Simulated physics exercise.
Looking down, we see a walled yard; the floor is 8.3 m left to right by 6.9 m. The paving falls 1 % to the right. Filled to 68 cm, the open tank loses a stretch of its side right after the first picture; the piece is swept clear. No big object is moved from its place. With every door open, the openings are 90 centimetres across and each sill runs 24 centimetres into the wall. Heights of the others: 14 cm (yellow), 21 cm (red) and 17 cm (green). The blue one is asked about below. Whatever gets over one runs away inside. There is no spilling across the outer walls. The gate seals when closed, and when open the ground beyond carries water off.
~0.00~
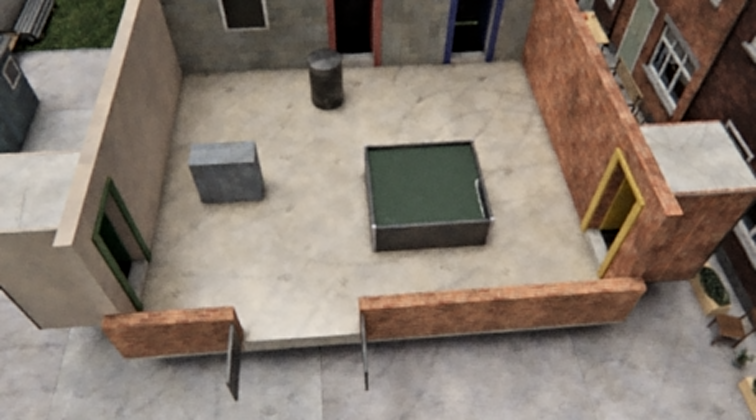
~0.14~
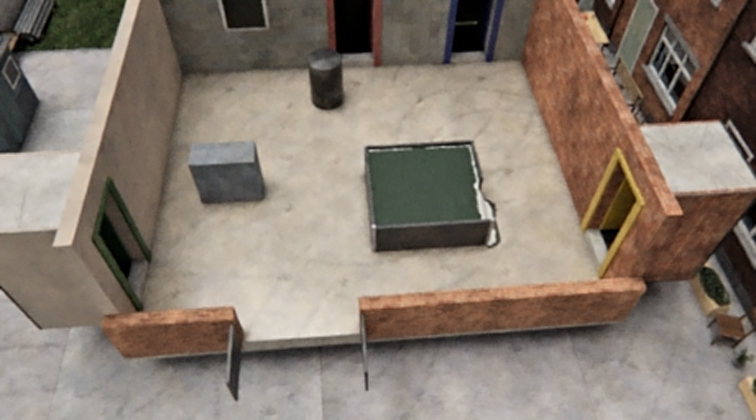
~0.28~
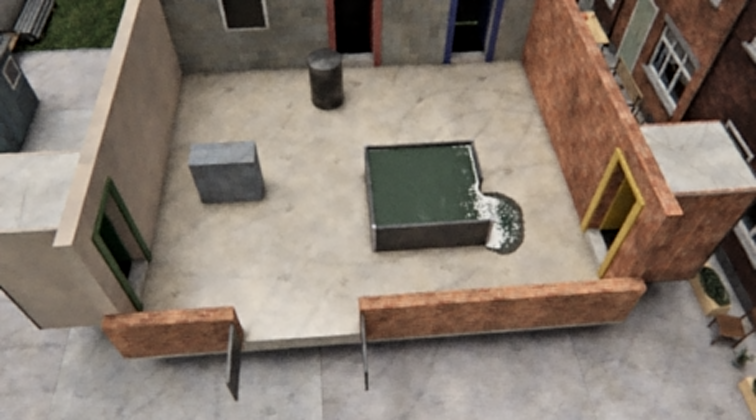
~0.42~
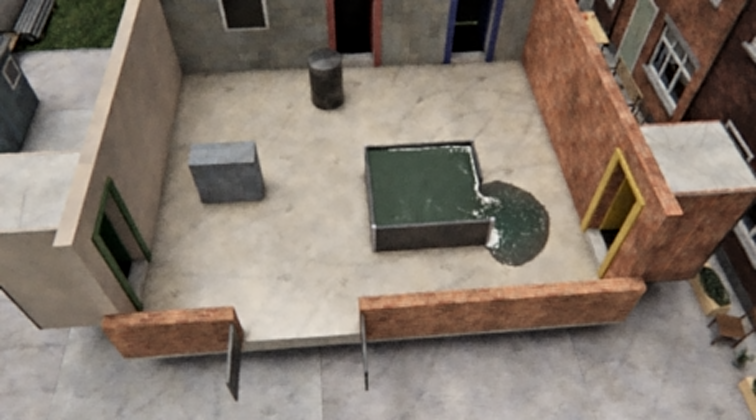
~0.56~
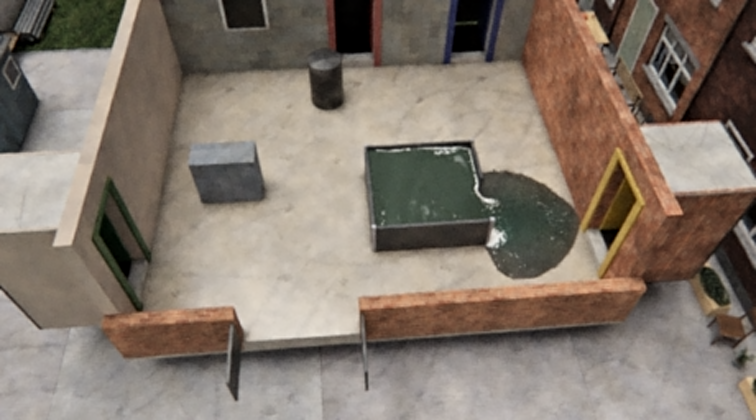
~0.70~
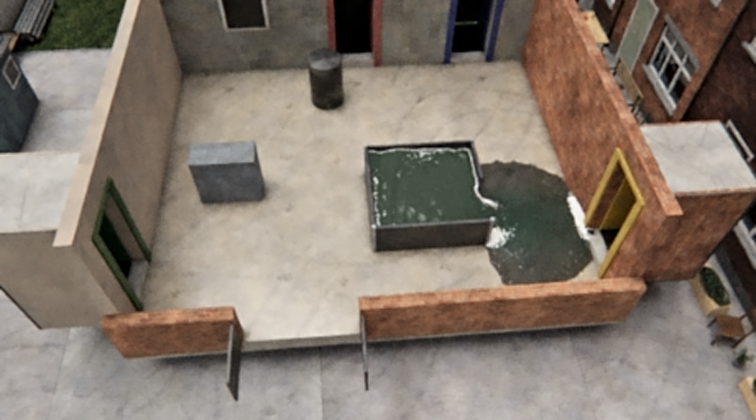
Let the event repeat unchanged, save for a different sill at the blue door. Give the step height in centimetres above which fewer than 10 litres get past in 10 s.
10.5 cm.
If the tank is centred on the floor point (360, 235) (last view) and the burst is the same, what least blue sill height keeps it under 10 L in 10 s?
Then roughly 13.0 cm.
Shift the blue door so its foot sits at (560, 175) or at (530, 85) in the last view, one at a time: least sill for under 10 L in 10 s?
Roughly 20 cm, then roughly 9.0 cm.
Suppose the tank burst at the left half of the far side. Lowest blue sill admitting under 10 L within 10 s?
Then it needs around 10.5 cm.
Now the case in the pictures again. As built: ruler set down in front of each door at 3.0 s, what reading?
Lab note, cm: Yellow 26; red 0; blue 5; green 0.
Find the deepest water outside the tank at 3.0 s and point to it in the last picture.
(610, 303).
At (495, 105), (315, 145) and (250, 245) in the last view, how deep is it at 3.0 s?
Ordered as asked: 4, 0, 0 cm.
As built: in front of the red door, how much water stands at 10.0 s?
About 4.5 cm.
After 1.4 s water covers 10 % of the floor, deepest (44 cm) near (610, 303); it has not reached the blue door.
After 3.0 s water covers 25 % of the floor, deepest (34 cm) near (610, 303); 5 cm at the blue door, 0 litres in over its 12 cm sill.
After 10.0 s water covers 85 % of the floor, deepest (12 cm) near (610, 303); 8 cm at the blue door, 5 litres in over its 12 cm sill.
At the blue door as built, the water arrived by 3.0 s and peaked near 16 cm at 3.4 s.
Run again over the same 10 s with other heights there, 19 litres in over 9.5 cm, 3 litres over 13 cm. The limit of 10 litres is kept from about 10.5 cm up.
